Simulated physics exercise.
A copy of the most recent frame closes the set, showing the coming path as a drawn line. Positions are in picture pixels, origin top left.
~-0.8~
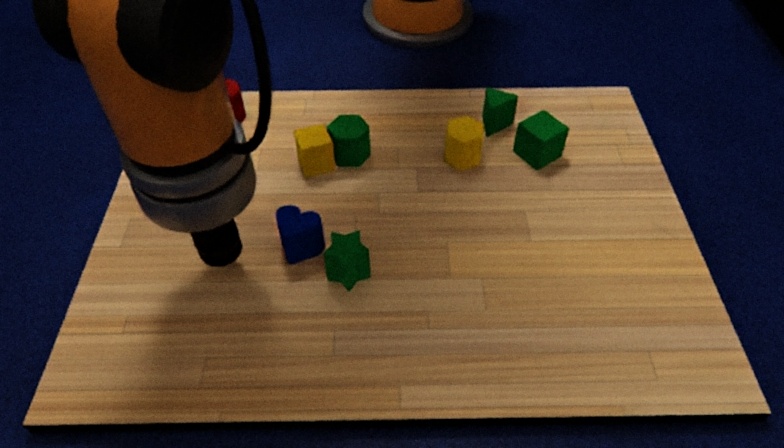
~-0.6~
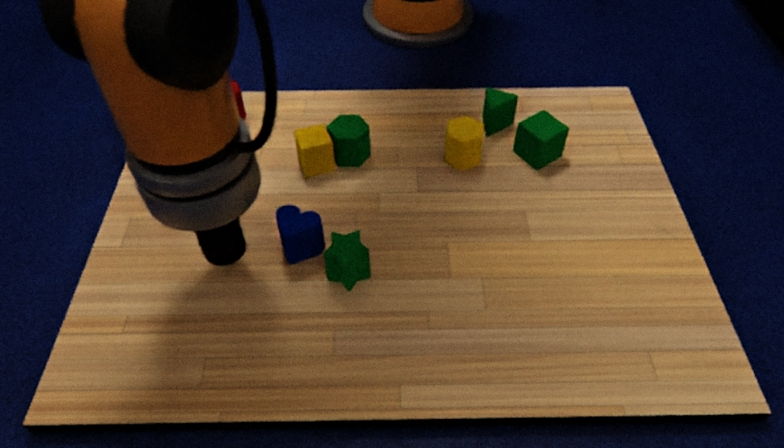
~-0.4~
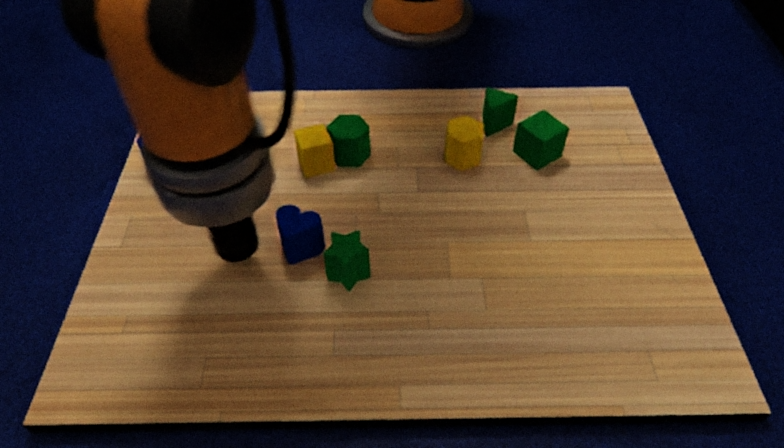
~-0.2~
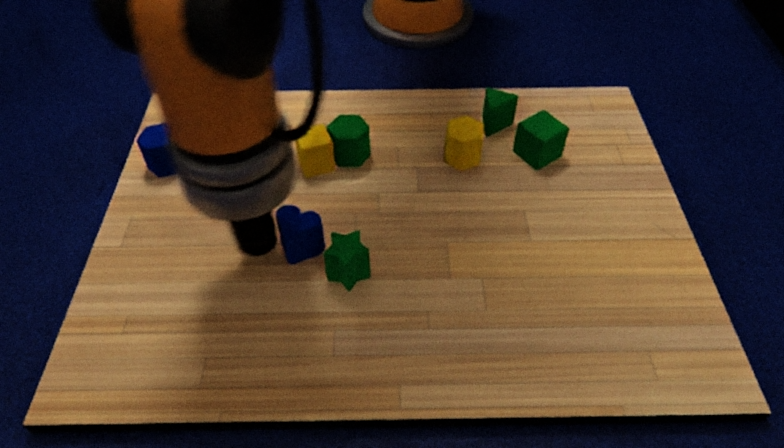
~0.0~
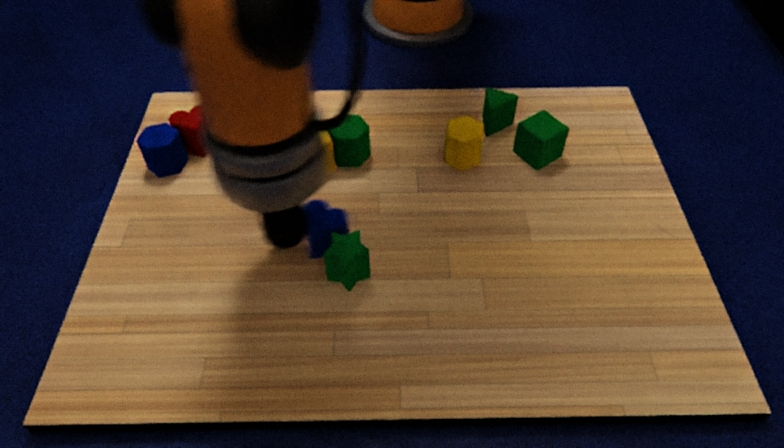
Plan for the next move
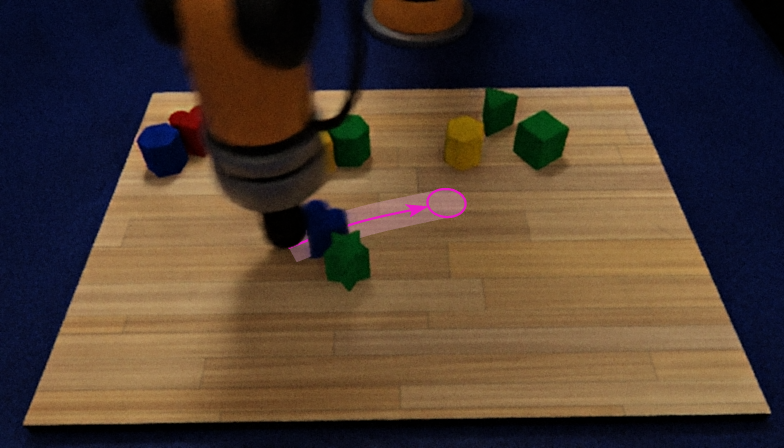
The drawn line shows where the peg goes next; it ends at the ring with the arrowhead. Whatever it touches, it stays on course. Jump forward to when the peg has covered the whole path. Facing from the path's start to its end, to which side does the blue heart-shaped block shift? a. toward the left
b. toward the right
It's b.
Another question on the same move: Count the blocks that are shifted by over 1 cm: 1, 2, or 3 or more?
One block shifts.
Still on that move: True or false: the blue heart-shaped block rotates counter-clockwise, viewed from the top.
The statement is incorrect.
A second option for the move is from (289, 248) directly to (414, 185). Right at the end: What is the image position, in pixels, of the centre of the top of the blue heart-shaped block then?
Top centre: (393, 200).
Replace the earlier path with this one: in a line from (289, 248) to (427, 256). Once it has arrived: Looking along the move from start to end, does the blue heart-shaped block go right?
No - that is not the case.
The drawn path runs from (289, 248) over (342, 228) and (394, 214) to (446, 203).
The first path, step by step. One third of the way, peg (341, 213); blue heart-shaped block (379, 201), turned 30° clockwise.
Two thirds of the way, peg (395, 199); blue heart-shaped block (430, 198), turned 55° clockwise.
At the end, peg (448, 188); blue heart-shaped block (454, 202), turned 85° clockwise; green star block not moved.
